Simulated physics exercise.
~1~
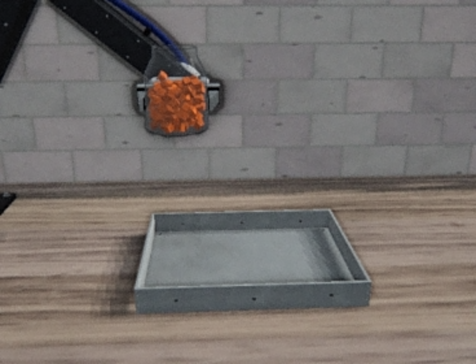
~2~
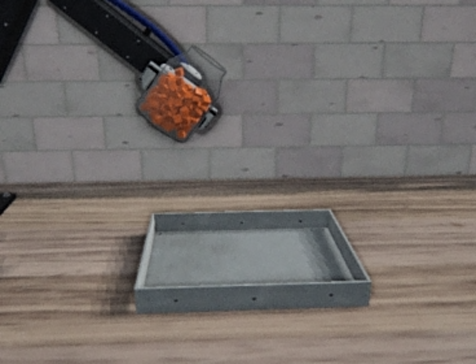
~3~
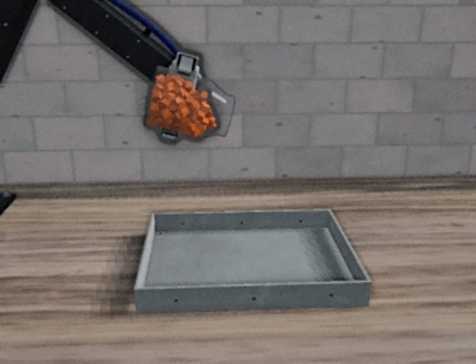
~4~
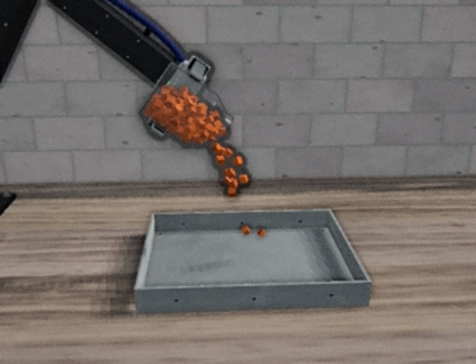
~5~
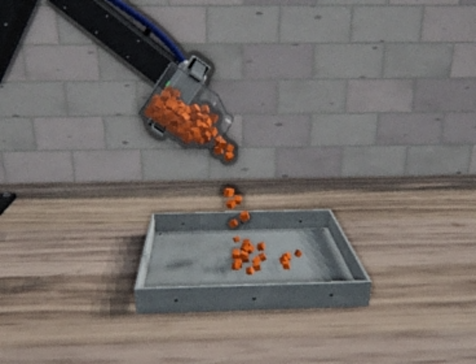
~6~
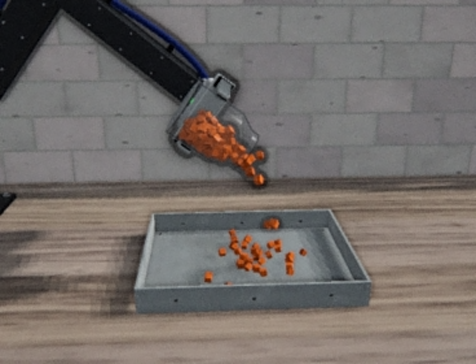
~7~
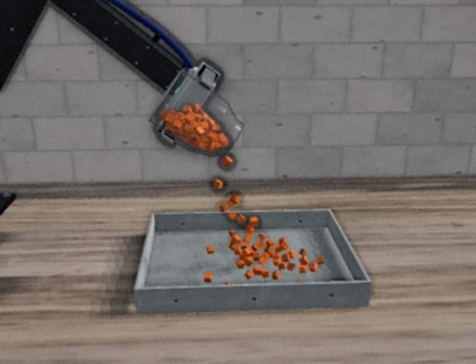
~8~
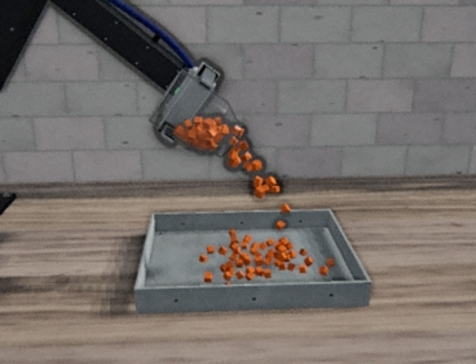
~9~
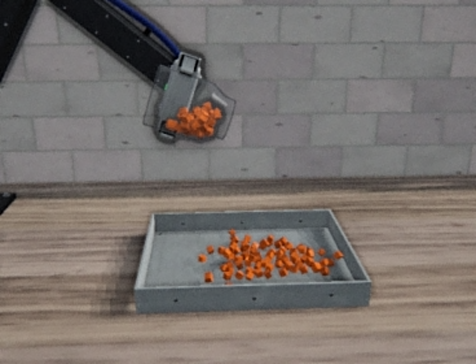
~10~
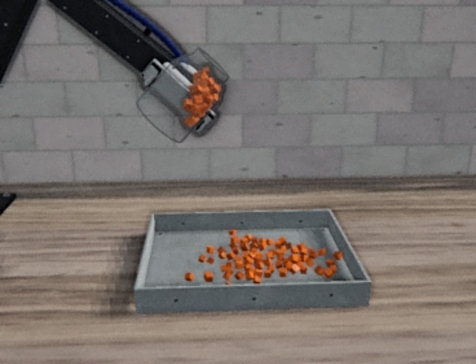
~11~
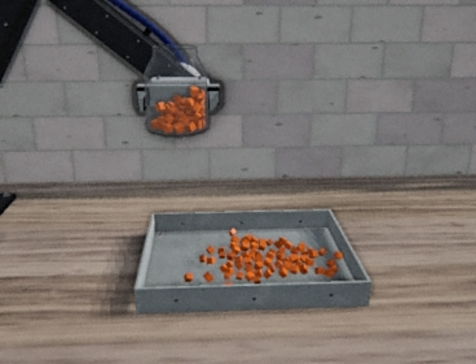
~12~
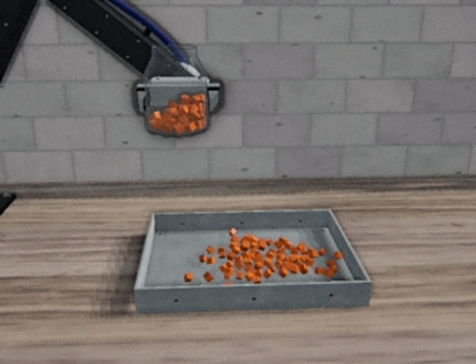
A dark robot arm with blue cabling reaches in from the upper left, holding a clear jar of orange vegetable dice above a shallow grey tray. The fixed view faces a wooden tabletop backed by a grey brick wall. The arm tips the jar to the right until its mouth points downward, and dice begin tumbling into the tray. While tilted, the jar jerks back and forth, shaking out more clusters that scatter across the tray. The arm then swings the jar upright again, with some dice still inside and a larger share spread over the tray.
